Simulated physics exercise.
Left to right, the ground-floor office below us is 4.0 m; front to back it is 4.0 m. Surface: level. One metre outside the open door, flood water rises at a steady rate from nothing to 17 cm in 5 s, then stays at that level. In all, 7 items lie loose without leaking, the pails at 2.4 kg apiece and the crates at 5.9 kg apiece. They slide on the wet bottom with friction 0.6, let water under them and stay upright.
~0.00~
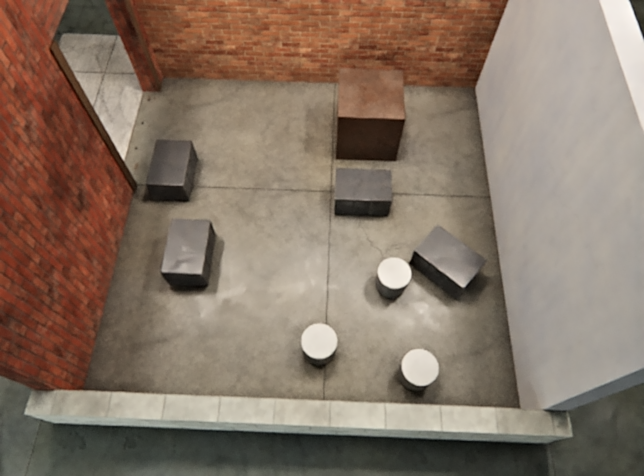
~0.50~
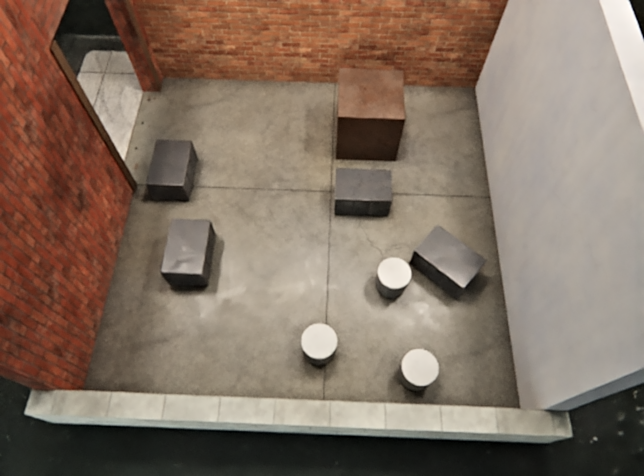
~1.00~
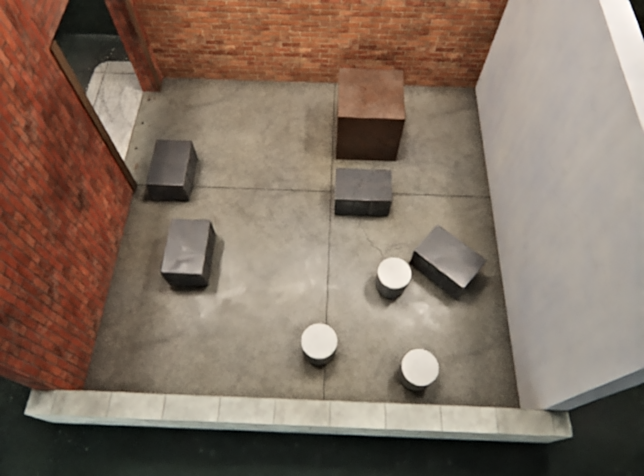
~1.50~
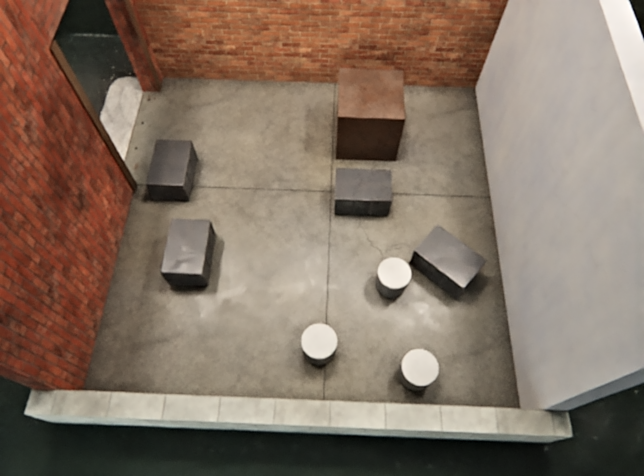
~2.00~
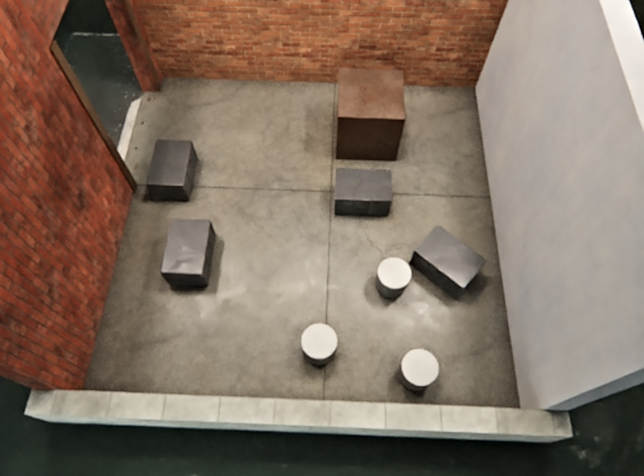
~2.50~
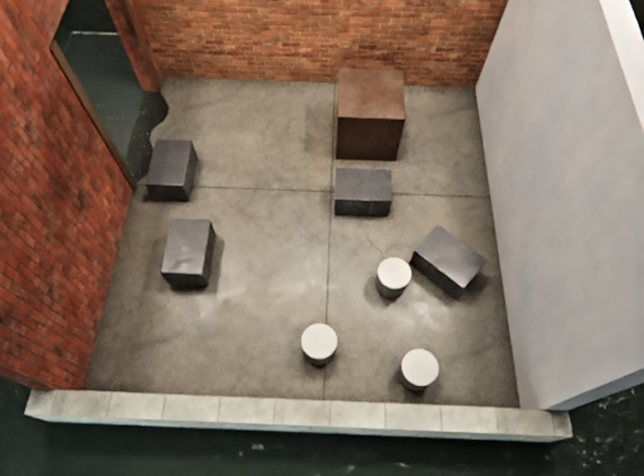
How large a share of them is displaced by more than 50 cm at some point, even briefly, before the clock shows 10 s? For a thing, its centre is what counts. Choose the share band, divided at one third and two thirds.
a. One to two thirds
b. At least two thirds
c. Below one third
Option a: One to two thirds.
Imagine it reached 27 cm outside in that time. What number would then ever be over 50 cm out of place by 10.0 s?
Under that setup the answer is 6.
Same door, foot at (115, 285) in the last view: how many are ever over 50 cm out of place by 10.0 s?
Then the count would be 6.
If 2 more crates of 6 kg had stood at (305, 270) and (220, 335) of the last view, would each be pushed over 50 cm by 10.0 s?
One by one: Above; below.
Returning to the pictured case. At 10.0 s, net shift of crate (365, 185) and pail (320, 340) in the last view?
140 cm and 0 cm respectively.
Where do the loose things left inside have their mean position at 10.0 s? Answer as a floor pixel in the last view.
Averaged position, last view: Near pixel (368, 332).
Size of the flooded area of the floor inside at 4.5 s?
About 4.0 m2.
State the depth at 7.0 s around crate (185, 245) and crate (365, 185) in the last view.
Roughly 1 and 4 cm.
After 3.5 s 0 of 7 are over 50 cm from their spots; 0 afloat.
After 4.5 s 0 of 7 are over 50 cm from their spots; 0 afloat.
After 7.0 s 1 of 7 are over 50 cm from their spots; 0 afloat.
After 10.0 s 4 of 7 are over 50 cm from their spots, and 4 have been at some point; 4 afloat.
